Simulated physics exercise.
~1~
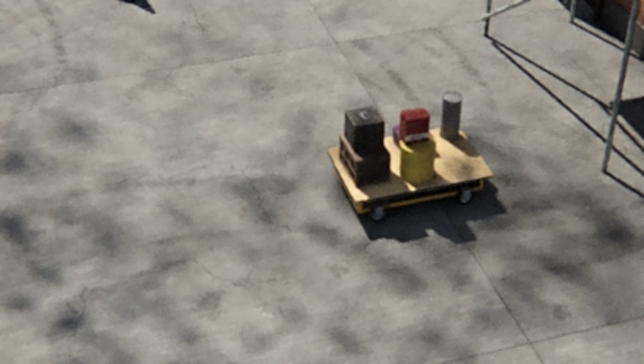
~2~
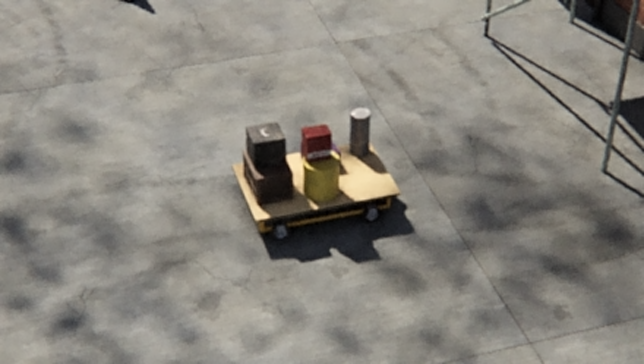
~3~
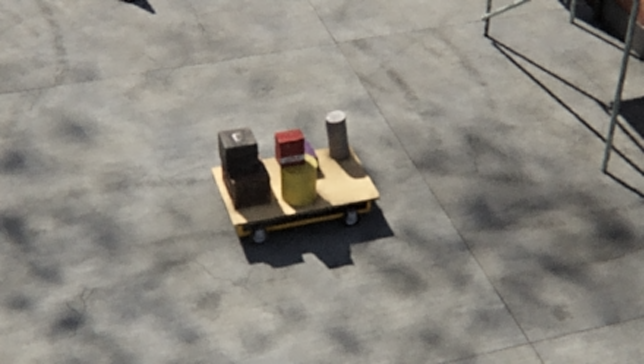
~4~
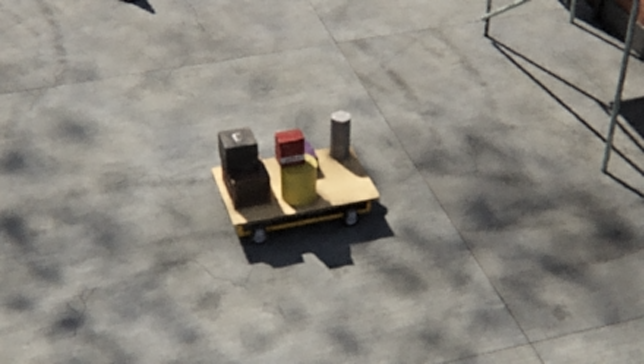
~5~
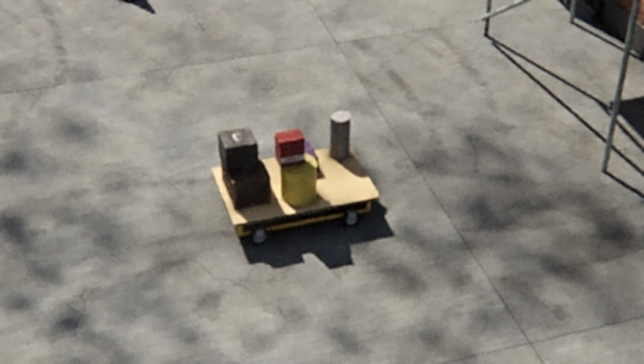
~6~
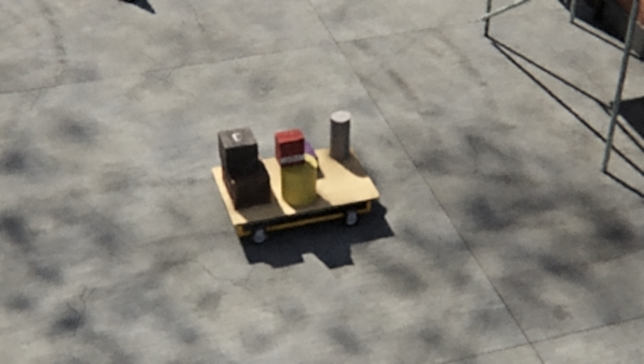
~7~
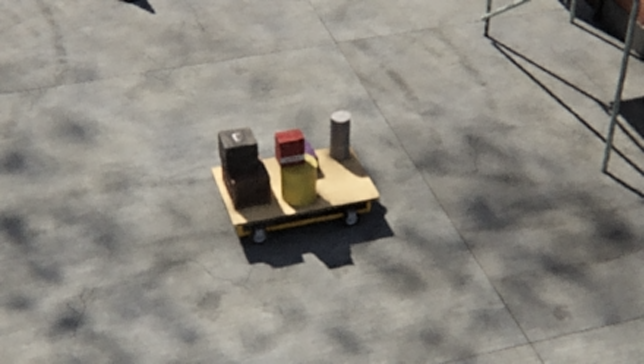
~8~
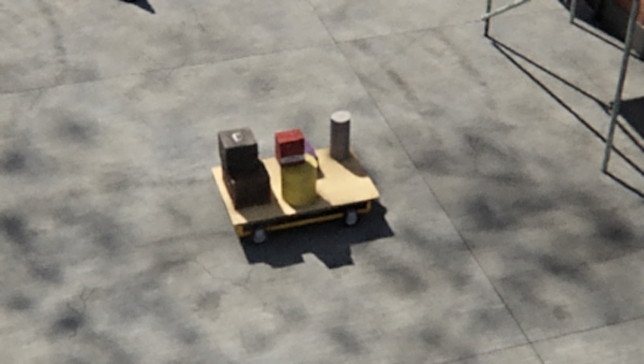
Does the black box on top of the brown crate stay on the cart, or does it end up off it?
The black box stays on the cart, still sitting on top of the brown crate after the cart stops.
